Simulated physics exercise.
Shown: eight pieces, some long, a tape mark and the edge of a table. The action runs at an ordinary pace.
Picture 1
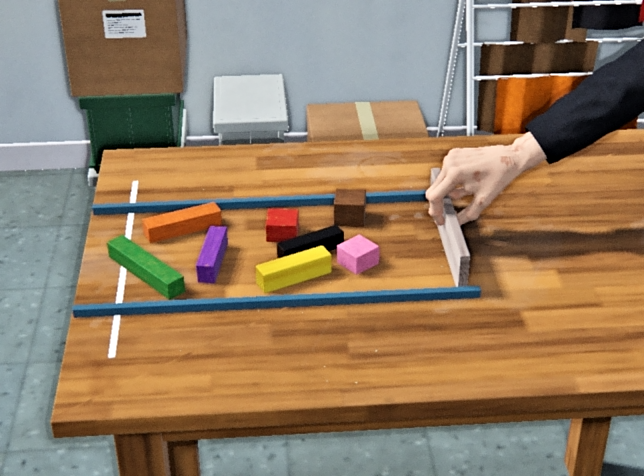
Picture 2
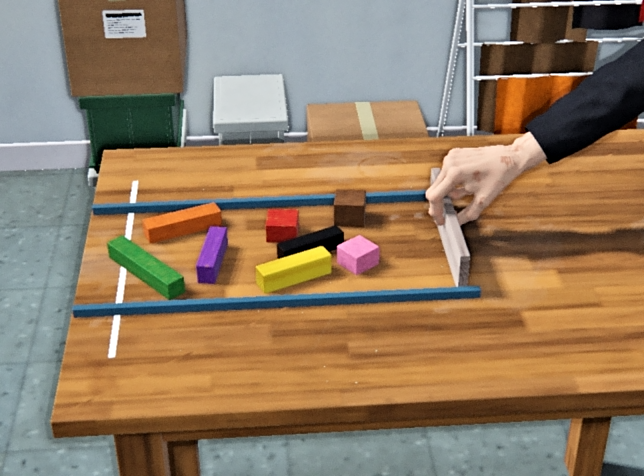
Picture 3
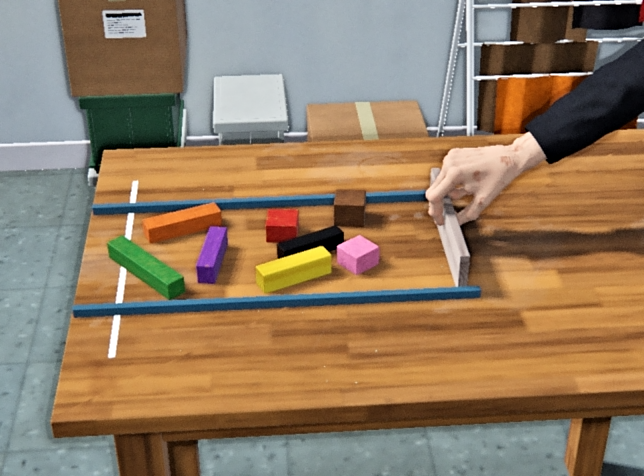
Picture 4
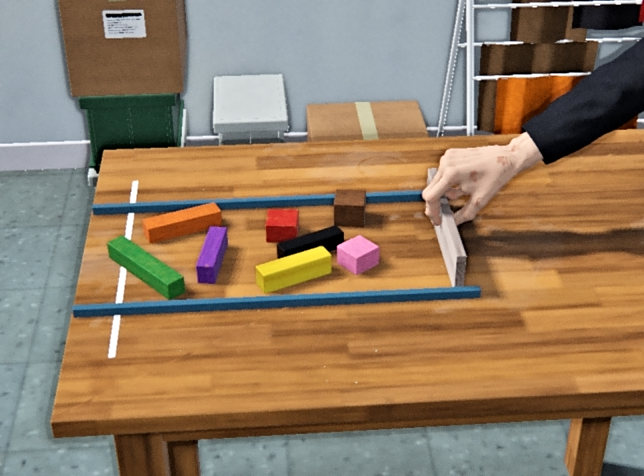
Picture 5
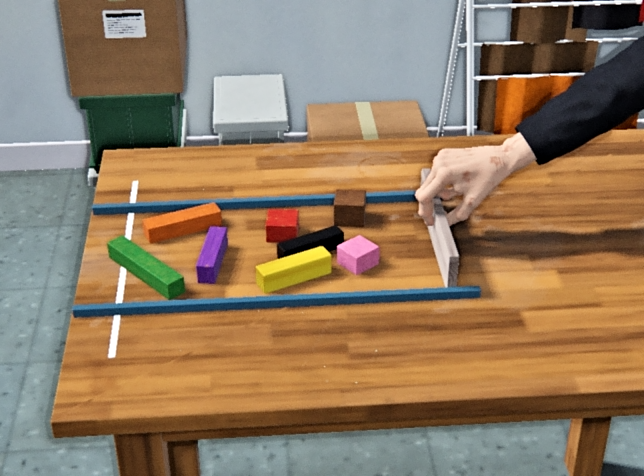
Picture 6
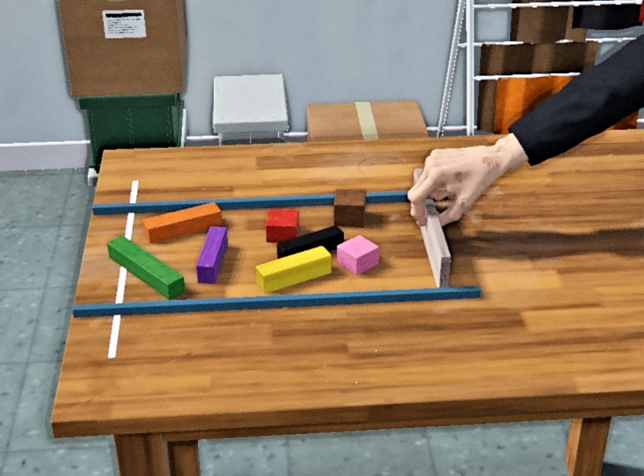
A hand sliding a pale board slightly left between two blue strips on a wooden table, the colored blocks lying still.
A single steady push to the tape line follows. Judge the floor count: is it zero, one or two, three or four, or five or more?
Band: Three to four.
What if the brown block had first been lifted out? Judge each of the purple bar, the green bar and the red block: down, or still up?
Outcome for the purple bar: It drops; for the green bar: It drops; for the red block: It stays.
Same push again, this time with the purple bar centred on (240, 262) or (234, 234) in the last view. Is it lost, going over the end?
From the two starts it leaves the top; it leaves the top.
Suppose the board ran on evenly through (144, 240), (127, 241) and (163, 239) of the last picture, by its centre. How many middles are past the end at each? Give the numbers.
3, 4 and 1.
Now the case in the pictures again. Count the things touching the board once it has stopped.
Count: 3.
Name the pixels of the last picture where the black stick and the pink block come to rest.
The black stick at (94, 256), the pink block at (100, 268).
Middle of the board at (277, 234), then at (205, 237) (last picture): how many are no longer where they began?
In order, the tallies are 6 and 8.
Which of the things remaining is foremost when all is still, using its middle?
Result: The red block.
Soon after, none off yet; green bar at rest near (145, 267); orange bar at rest near (183, 223); purple bar at rest near (213, 255).
In the end, the number that fall off is three or four; gone, yellow stick, purple bar, orange bar and green bar.
